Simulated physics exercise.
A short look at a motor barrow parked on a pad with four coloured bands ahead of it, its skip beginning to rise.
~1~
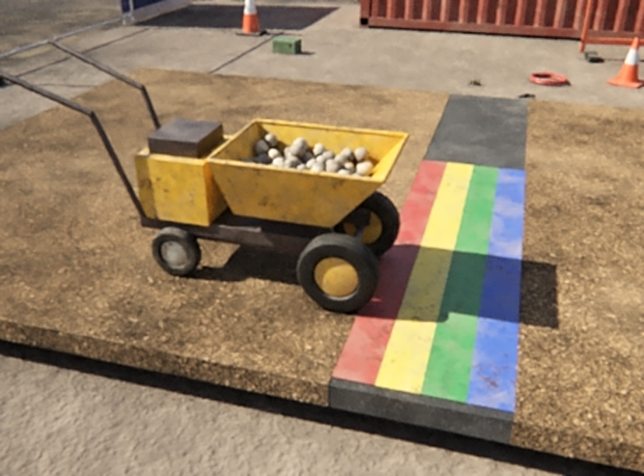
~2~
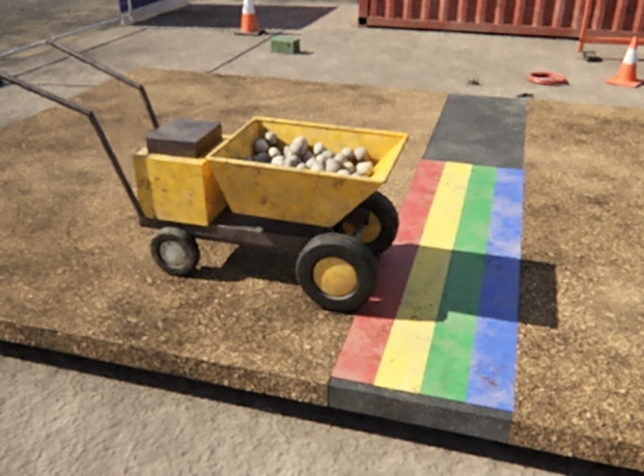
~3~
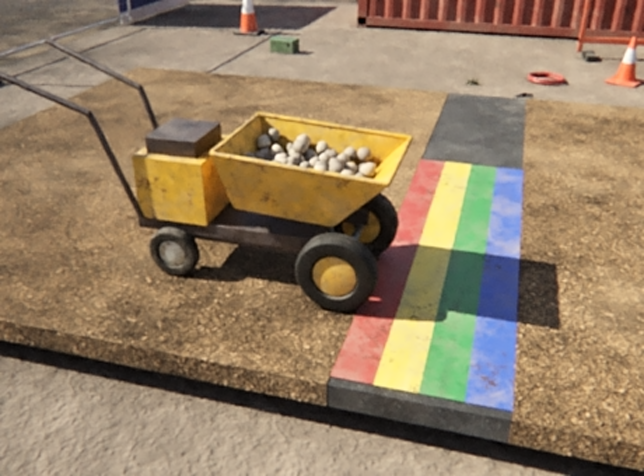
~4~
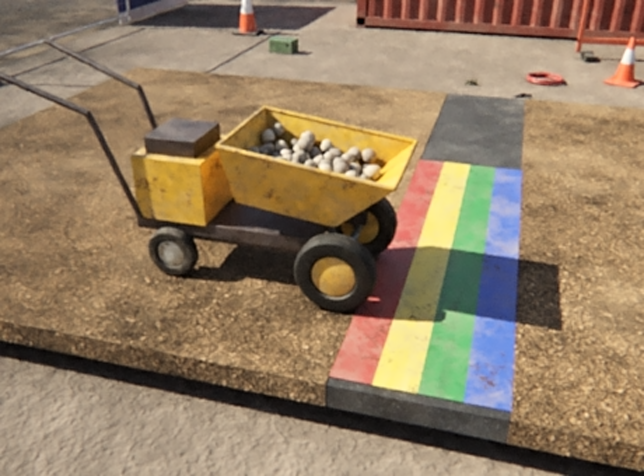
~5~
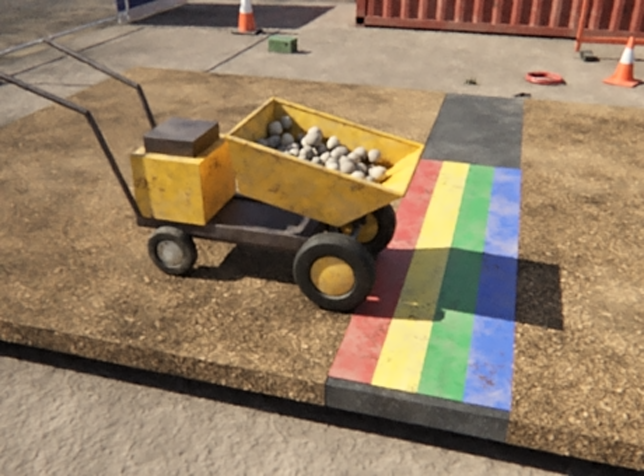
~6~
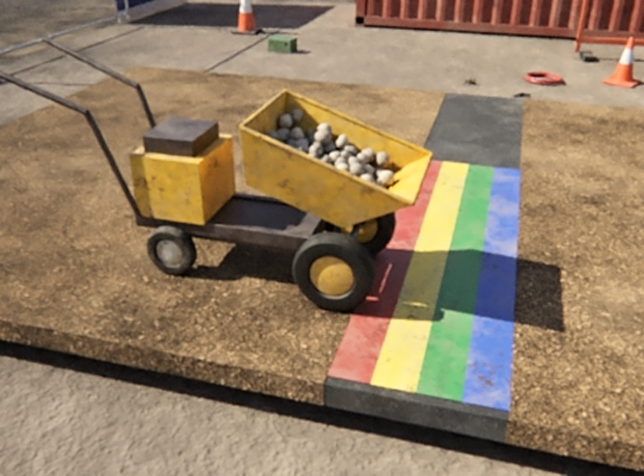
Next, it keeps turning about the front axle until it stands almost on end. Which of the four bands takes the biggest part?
The blue strip carries the most.
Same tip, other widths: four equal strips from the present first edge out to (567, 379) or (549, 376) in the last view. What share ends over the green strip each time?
About 40 and 40 per cent.
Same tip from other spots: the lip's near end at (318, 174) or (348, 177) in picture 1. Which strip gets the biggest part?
In turn: That yellow strip; the strip in green.
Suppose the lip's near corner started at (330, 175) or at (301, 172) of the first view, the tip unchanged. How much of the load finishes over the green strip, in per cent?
The first gives 30 %, the second 20 %.
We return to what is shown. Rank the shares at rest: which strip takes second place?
The runner-up: That green strip.
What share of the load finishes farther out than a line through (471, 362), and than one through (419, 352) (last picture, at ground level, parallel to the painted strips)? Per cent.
About 60 and 80 per cent.
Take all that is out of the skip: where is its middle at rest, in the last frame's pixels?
Around (499, 297).
Soon after the last picture, skip tipped steeply; all in the skip.
A little later, skip tipped right over; about two thirds in the skip; a small part over the green strip; about a quarter over the blue strip.
Later still, skip tipped right over; about a quarter in the skip; about a quarter over the green strip; about a third over the blue strip; about a quarter off the paint.
At rest, skip tipped right over; about a quarter in the skip; none over the red strip; none over the yellow strip; about a quarter over the green strip; about a third over the blue strip; about a quarter off the paint.
